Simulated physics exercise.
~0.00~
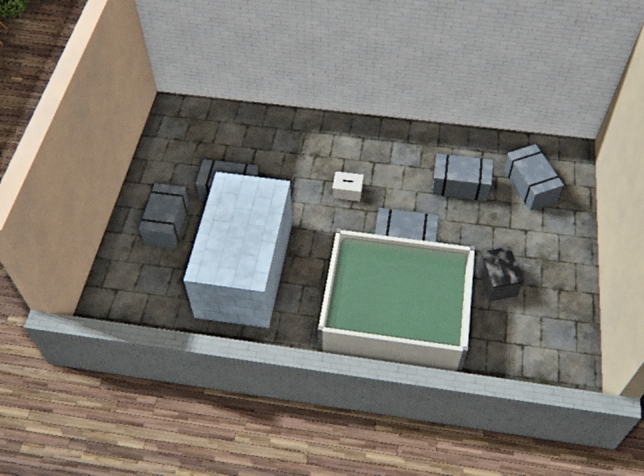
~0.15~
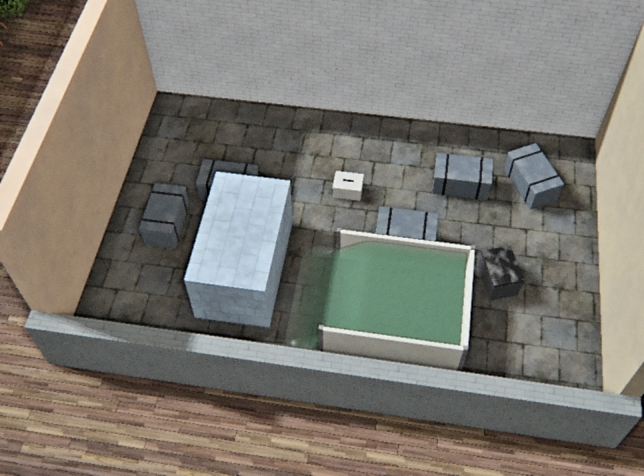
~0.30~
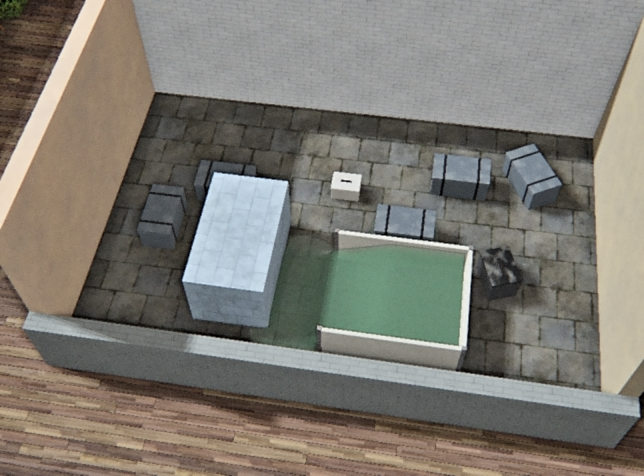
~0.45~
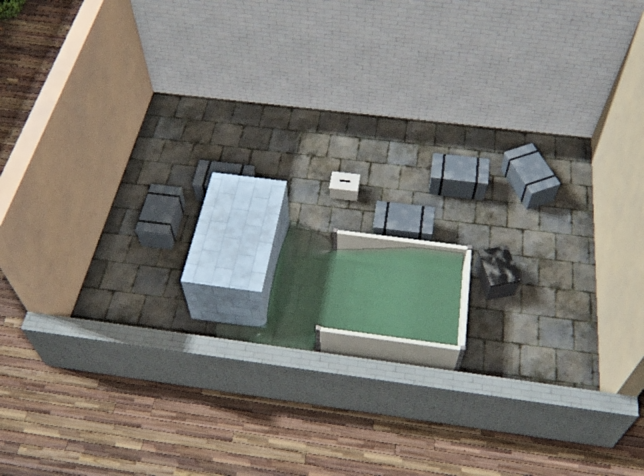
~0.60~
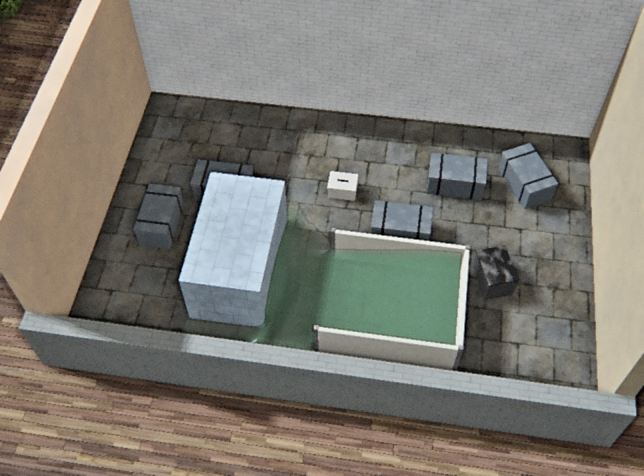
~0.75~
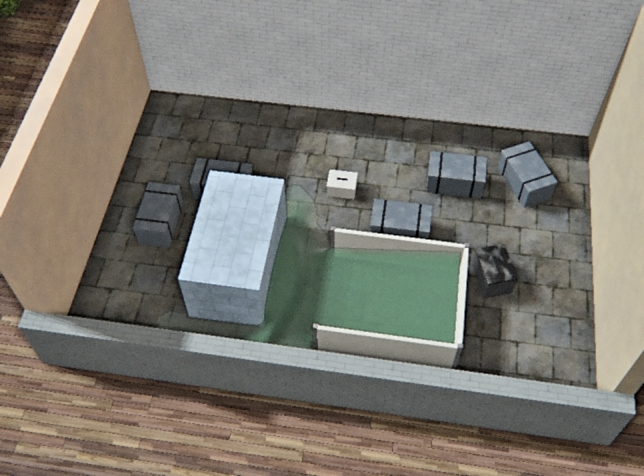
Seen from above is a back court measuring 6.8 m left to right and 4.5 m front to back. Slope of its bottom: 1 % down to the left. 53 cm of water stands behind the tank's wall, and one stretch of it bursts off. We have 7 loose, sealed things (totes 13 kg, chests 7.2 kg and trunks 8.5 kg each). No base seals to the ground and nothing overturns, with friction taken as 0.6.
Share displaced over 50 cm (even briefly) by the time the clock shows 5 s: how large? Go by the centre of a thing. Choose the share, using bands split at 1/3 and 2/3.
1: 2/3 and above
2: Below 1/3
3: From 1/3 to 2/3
Below 1/3 (2).
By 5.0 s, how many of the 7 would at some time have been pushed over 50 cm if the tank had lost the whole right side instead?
You'd get 3 in that case.
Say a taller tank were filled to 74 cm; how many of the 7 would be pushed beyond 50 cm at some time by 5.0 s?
It would come to 2 of them.
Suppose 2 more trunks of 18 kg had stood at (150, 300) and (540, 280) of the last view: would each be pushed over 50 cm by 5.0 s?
Result, in sequence: Exceeded / not exceeded.
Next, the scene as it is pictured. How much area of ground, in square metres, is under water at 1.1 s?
About 6.5 m2.
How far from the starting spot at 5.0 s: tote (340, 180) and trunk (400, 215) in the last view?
Respectively, 140 centimetres and 20 centimetres.
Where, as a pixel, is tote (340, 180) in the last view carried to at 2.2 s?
Near (375, 140).
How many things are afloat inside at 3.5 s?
Just then, the number is 0.
After 1.1 s 0 of 7 are over 50 cm from their spots; 0 afloat.
After 2.2 s 1 of 7 are over 50 cm from their spots; 0 afloat.
After 3.5 s 1 of 7 are over 50 cm from their spots; 0 afloat.
After 5.0 s 1 of 7 are over 50 cm from their spots, and 1 have been at some point; 2 afloat.
